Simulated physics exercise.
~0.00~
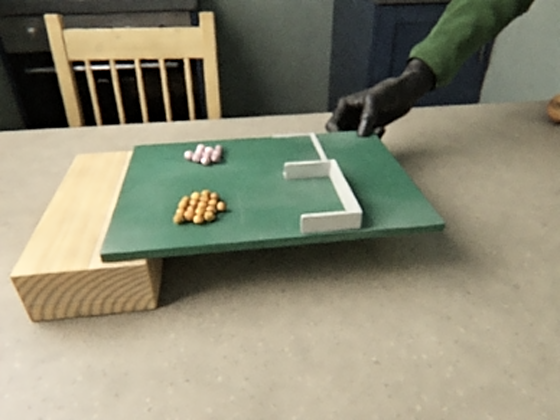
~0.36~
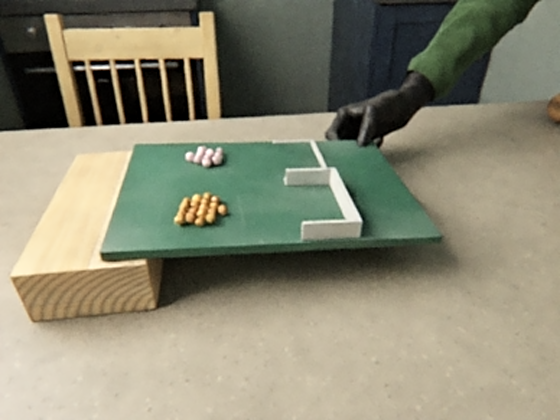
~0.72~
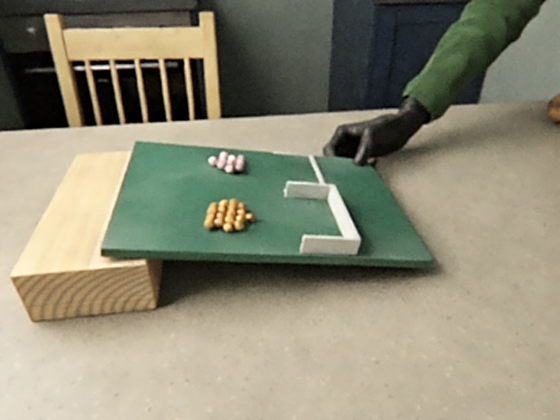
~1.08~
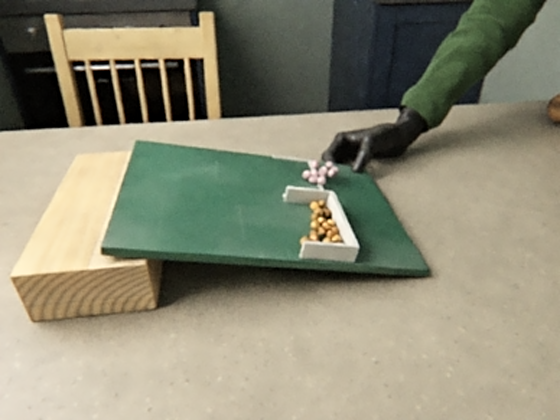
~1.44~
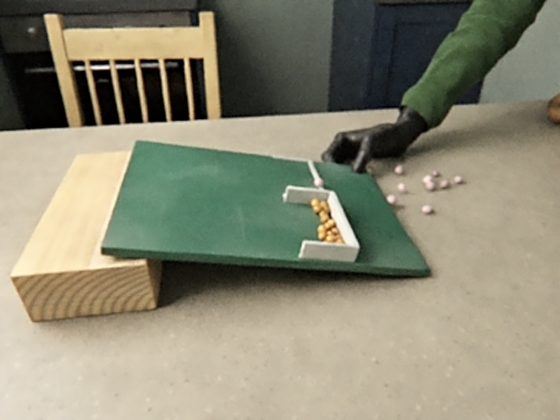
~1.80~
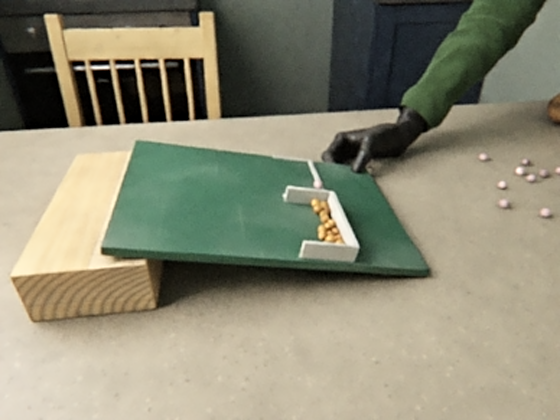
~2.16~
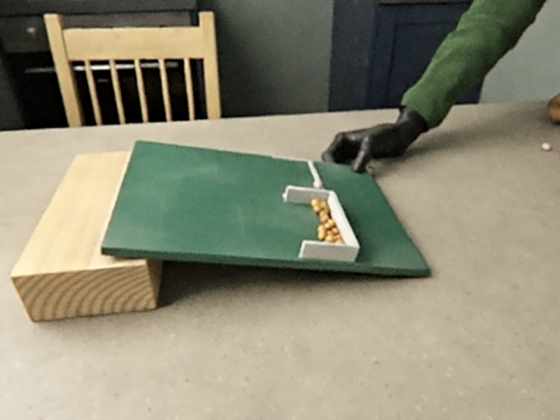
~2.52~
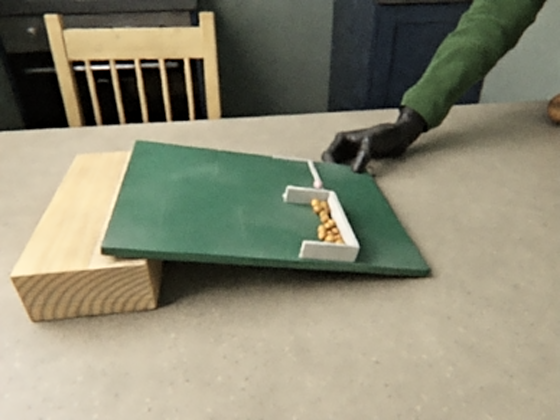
A black-gloved hand in a green sleeve holds the far right corner of a green board on a grey tabletop, seen from slightly above, with a wooden chair behind. The board's left end rests on a pale wooden block, and it carries pink balls at the back, orange balls nearer, and white strips to their right. The hand lowers the right end, and both groups slide right down the slope. The orange balls gather inside the bracket-shaped near strip, while most pink ones pass the far strip and roll off across the table. Finally, the tilted board stays still, the orange balls held and the rolling pink ones out of view.
